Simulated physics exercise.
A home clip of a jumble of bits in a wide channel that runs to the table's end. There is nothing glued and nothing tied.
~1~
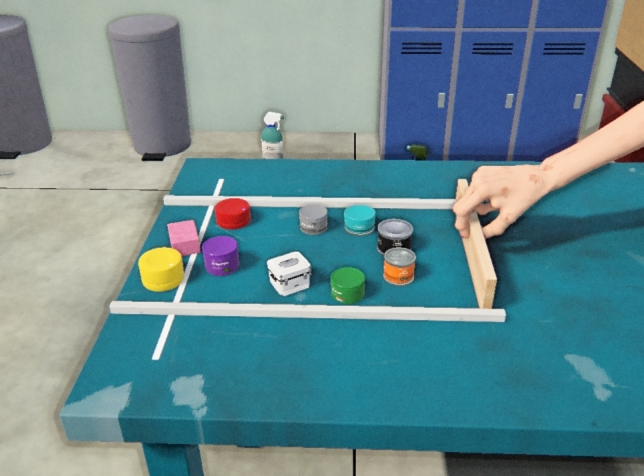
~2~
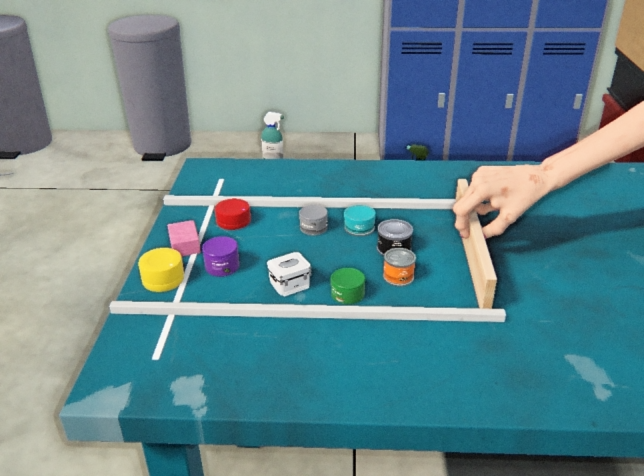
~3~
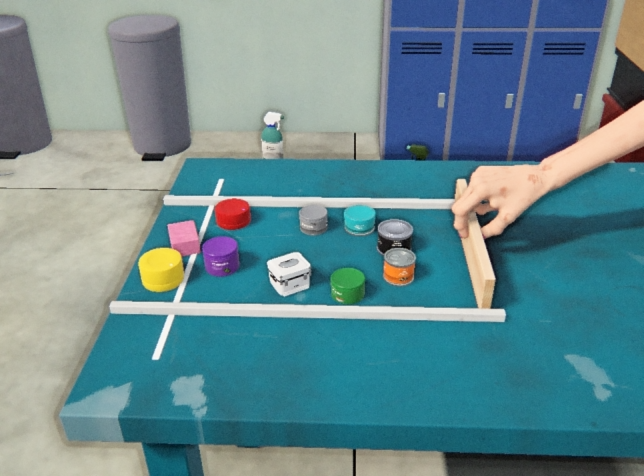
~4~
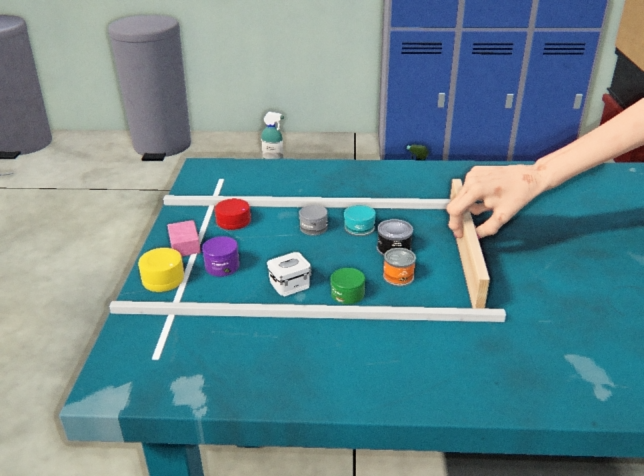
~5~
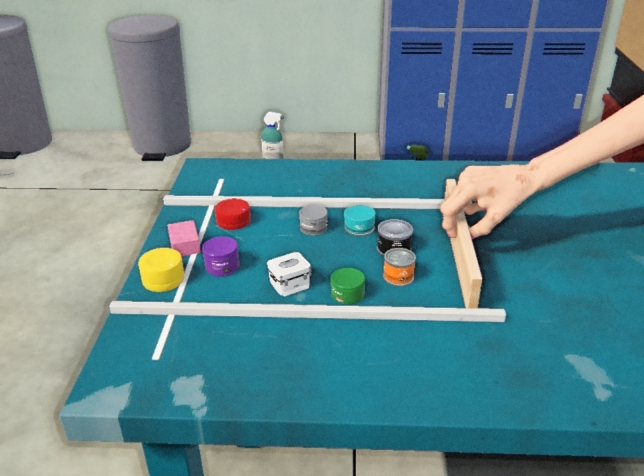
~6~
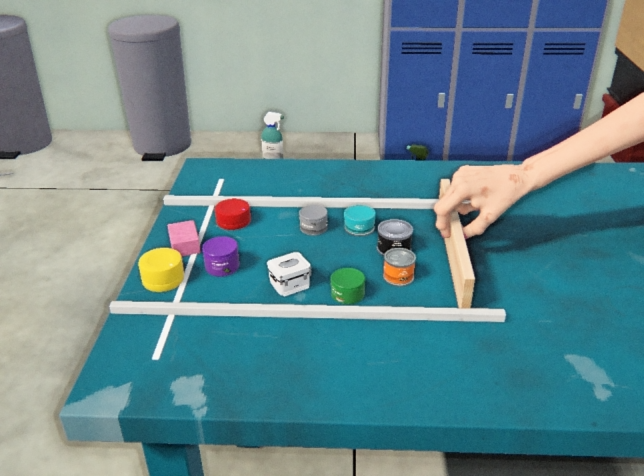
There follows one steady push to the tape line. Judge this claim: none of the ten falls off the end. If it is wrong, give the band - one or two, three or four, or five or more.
Pushes off one or two.
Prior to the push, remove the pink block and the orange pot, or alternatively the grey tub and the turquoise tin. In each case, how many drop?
Count of fallen: 0 / 1.
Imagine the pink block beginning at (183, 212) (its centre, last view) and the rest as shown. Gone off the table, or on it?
From that start, the object then is safe.
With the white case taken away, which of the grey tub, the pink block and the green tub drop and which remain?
Grey tub still up; pink block down; green tub still up.
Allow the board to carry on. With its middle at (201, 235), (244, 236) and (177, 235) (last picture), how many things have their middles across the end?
Taking the three positions in turn, the counts come to 2, 0 and 4.
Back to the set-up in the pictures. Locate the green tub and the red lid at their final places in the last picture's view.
Final centres, first then second: (160, 290), (175, 207).
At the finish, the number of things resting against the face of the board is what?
All in all, 4.
Soon after, none off yet; yellow lid at rest near (162, 269); pink block at rest near (184, 239); red lid at rest near (233, 214).
By the end, the number that fall off is one or two; fallen, pink block and yellow lid.
